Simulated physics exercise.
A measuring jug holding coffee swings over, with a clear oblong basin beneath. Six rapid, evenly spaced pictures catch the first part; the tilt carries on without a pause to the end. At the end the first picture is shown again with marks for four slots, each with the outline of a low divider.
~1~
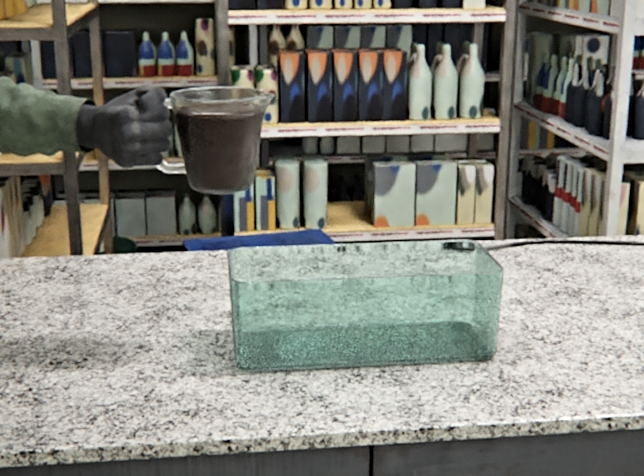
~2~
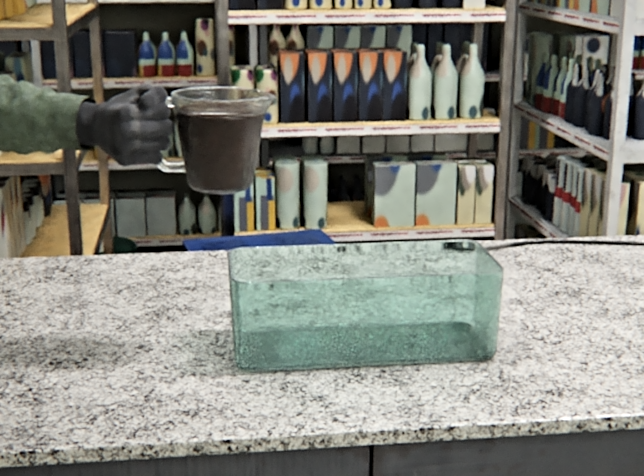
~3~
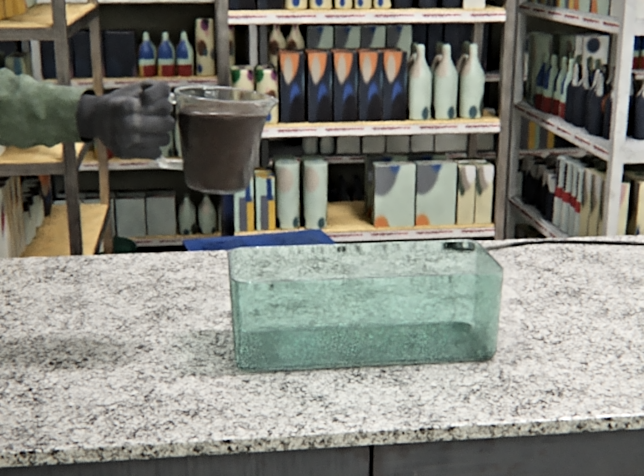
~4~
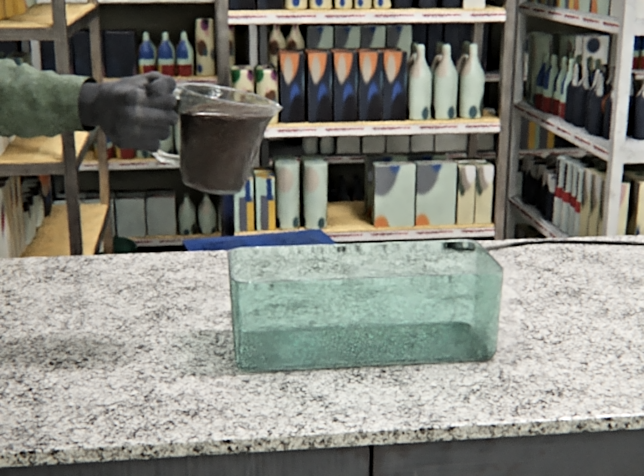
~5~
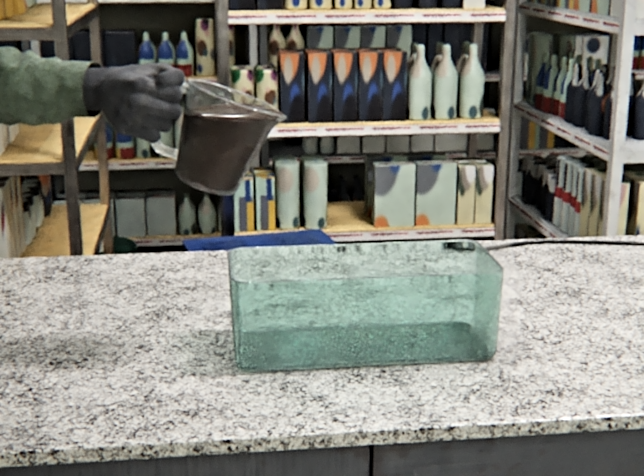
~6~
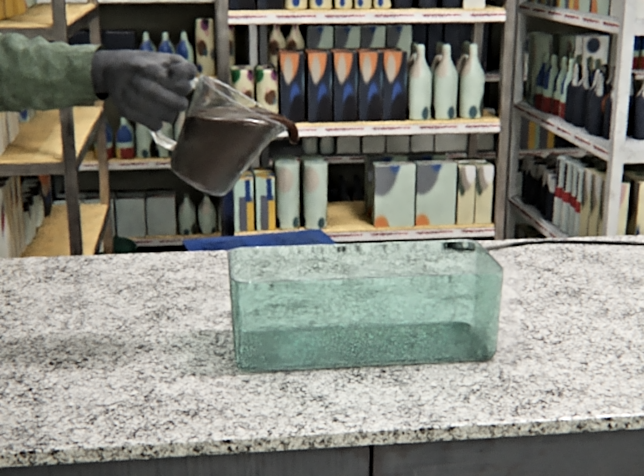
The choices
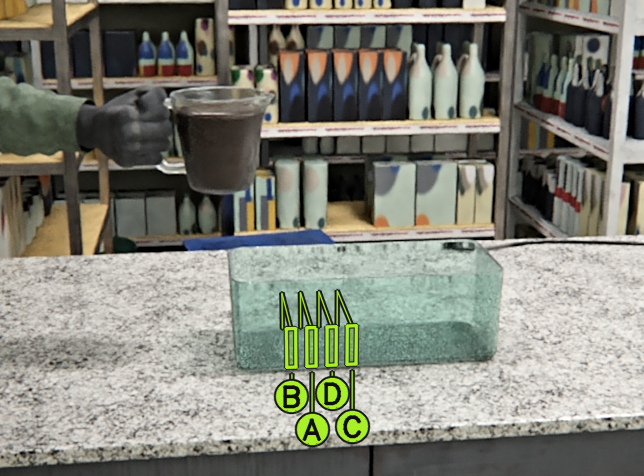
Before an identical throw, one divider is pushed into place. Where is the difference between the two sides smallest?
C.
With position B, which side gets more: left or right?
The right one.
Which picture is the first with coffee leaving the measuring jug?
Picture 6.
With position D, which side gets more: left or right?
The right one.
On the marked copy, A at (312, 373); B at (291, 374); C at (352, 370); D at (332, 371).
For position A, about 4 % ends left of the wall and 95 % right of it.
For position B, about 2 % ends left of the wall and 96 % right of it.
For position C, about 56 % ends left of the wall and 43 % right of it.
For position D, about 18 % ends left of the wall and 81 % right of it.
